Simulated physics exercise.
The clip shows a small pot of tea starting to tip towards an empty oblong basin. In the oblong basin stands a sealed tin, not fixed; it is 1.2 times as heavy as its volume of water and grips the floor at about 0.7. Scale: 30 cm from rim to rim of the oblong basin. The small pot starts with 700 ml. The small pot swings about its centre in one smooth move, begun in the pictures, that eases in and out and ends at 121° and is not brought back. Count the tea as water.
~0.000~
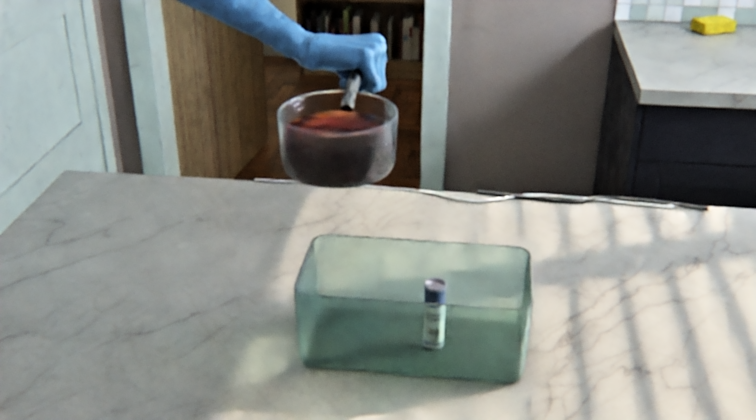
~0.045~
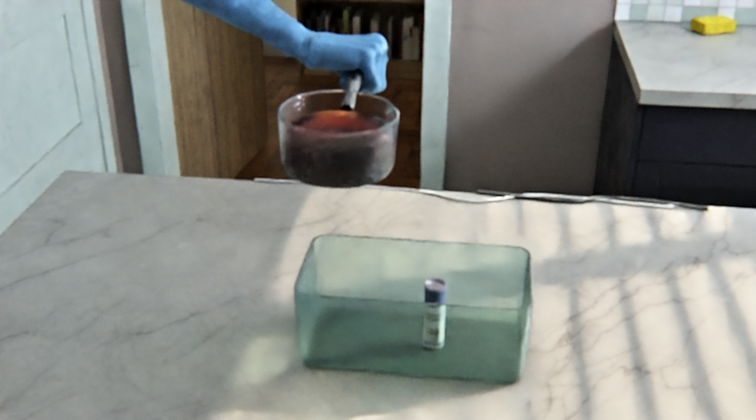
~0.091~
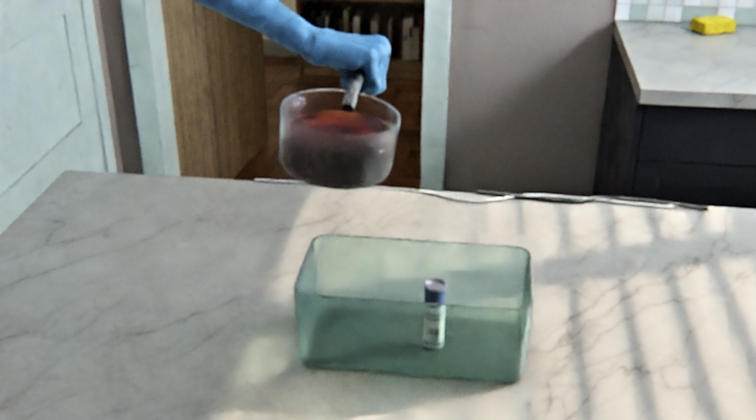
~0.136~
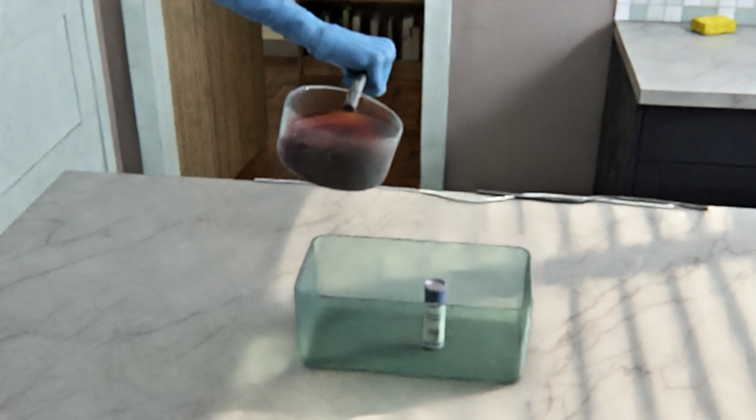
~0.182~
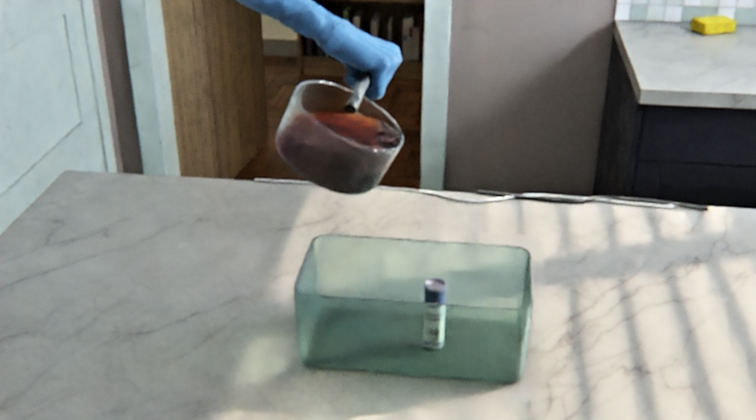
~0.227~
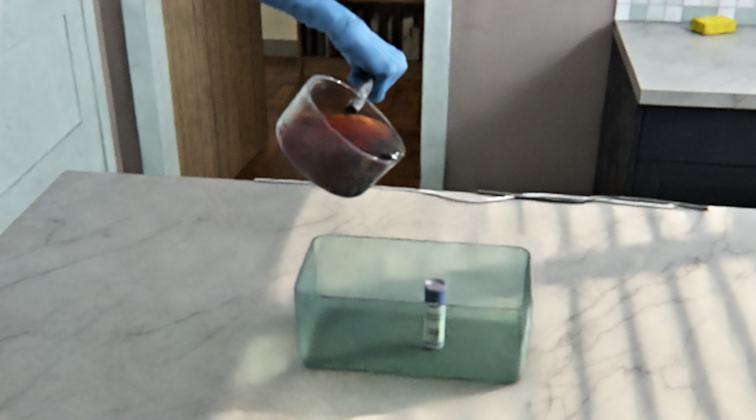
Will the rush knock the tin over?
The tin falls.
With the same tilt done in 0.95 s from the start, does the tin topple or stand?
The tin remains upright.
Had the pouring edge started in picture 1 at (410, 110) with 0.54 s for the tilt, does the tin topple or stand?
Then it remains upright.
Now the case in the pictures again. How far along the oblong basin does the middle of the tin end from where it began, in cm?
Some 7.0 cm.
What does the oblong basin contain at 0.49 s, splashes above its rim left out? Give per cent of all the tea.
Near 28 in a hundred.
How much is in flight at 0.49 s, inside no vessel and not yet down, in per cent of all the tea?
Some 58 per cent.
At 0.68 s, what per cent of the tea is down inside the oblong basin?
Near 92 in a hundred.
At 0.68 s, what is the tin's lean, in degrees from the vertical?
Near 5° from upright.
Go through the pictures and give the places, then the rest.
In the first frame, tilt 0°; pouring edge (396, 116); surface from (284, 127) to (394, 132); the oblong basin's rim runs from (304, 264) to (531, 279); the tin's top is at (435, 286).
In the second frame, tilt 2°; pouring edge (397, 118); surface from (284, 126) to (394, 132).
In the third frame, tilt 7°; pouring edge (399, 123); surface from (285, 125) to (395, 134).
In the fourth frame, tilt 15°; pouring edge (401, 131); surface from (284, 125) to (397, 135).
In the fifth frame, tilt 26°; pouring edge (402, 143); surface from (282, 122) to (400, 138).
In the sixth frame, tilt 39°; pouring edge (399, 156); surface from (283, 118) to (397, 145); 3 per cent is over the edge.
Then, 0.49 s in, the tilt is 112° and 13 per cent is still to pour; the tin stands where it began.
Then, 0.68 s in, the tilt is 121° and 1 per cent is still to pour; the tin leans 5°.
Then, 0.87 s in, the tilt is 121° and 0 per cent is still to pour; the tin leans 37°.
Then, 1.09 s in, the tilt is 121° and 0 per cent is still to pour; the tin lies on its side.
Finally, the tin lies on its side.
